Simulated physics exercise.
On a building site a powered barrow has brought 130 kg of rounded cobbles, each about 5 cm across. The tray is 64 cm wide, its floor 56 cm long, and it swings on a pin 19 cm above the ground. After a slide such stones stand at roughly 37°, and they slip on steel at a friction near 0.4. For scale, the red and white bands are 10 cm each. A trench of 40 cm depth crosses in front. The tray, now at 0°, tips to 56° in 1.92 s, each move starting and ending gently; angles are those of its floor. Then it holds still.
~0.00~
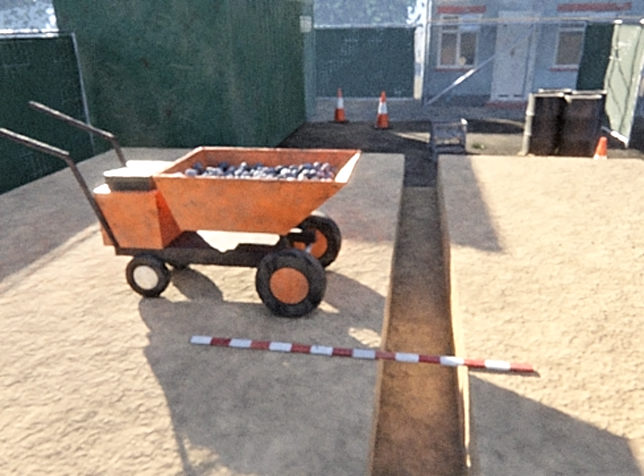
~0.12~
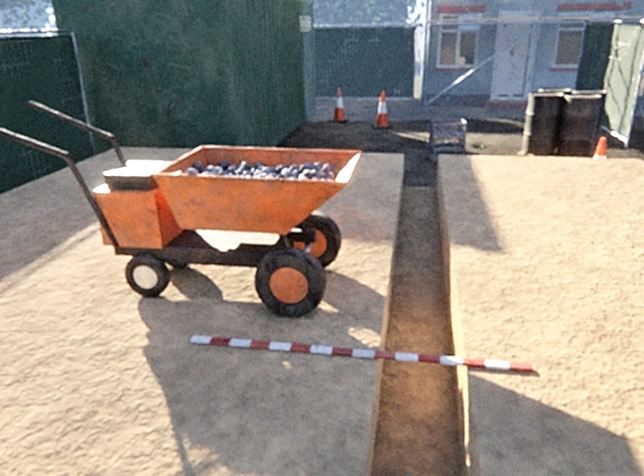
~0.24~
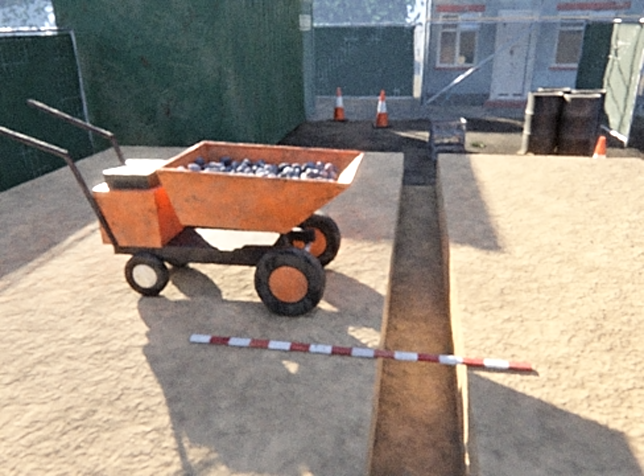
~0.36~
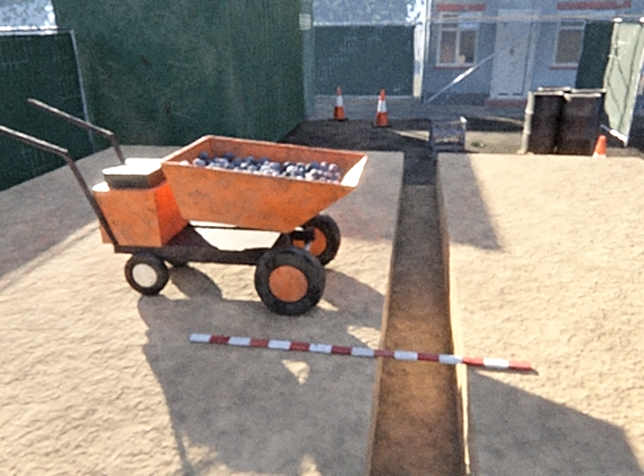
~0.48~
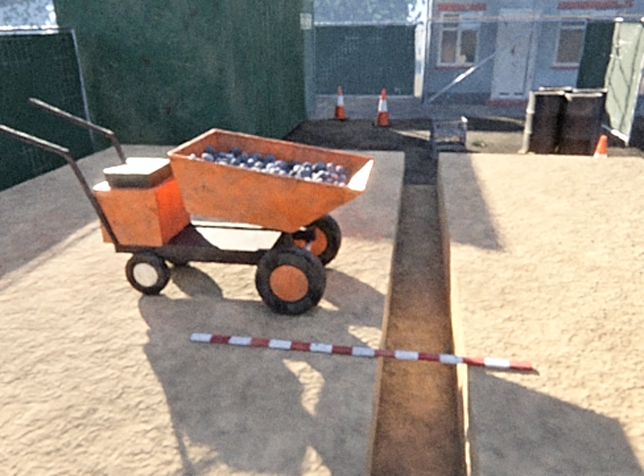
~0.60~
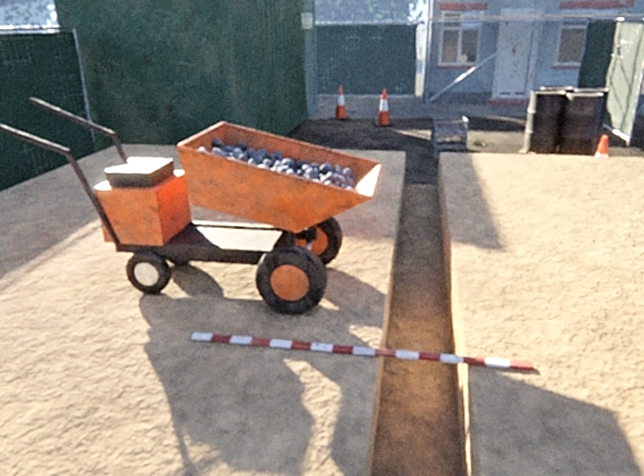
An orange barrow's tray of rounded stones slowly tilts down toward the right beside a trench.
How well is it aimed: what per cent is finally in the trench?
Close to 84 in a hundred.
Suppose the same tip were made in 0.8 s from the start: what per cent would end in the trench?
Then about 75 per cent.
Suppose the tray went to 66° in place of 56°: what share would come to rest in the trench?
Then about 85 per cent.
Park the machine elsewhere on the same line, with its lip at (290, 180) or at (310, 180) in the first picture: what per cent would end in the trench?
First some 75, then 90 per cent.
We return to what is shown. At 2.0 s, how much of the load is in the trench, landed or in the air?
About 20 per cent by then.
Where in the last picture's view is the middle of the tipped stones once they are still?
Around (430, 342).
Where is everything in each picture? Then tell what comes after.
The tray is at 0°, its lip at (346, 183); the top of the load is at (290, 170), in the first picture.
The tray is at 1°, its lip at (347, 184); the top of the load is at (291, 170); the stones move at 0.1 m/s on average, in the second picture.
The tray is at 2°, its lip at (350, 185); the top of the load is at (262, 167); the stones move at 0.2 m/s on average, in the third picture.
Lip at (355, 188), floor tilted 5°, highest stones at (234, 162); the stones move at 0.2 m/s on average, in the fourth picture.
The tray is at 9°, its lip at (363, 192); the top of the load is at (226, 157); the stones move at 0.3 m/s on average, in the fifth picture.
Lip at (371, 198), floor tilted 13°, highest stones at (228, 150); the stones move at 0.3 m/s on average, in the sixth picture.
After 1.4 s the floor is at 47°; 100 % in the tray; the foremost stones are at (399, 229).
After 2.0 s the floor is at 56°; 77 % in the tray, 22 % in the trench, 1 % past the trench; the foremost stones are at (462, 286).
After 2.4 s the floor is at 56°; 52 % in the tray, 39 % in the trench, 9 % past the trench; the foremost stones are at (518, 297).
After 4.3 s the floor is at 56°; 7 % in the tray, 84 % in the trench, 9 % past the trench; the foremost stones are at (567, 310).
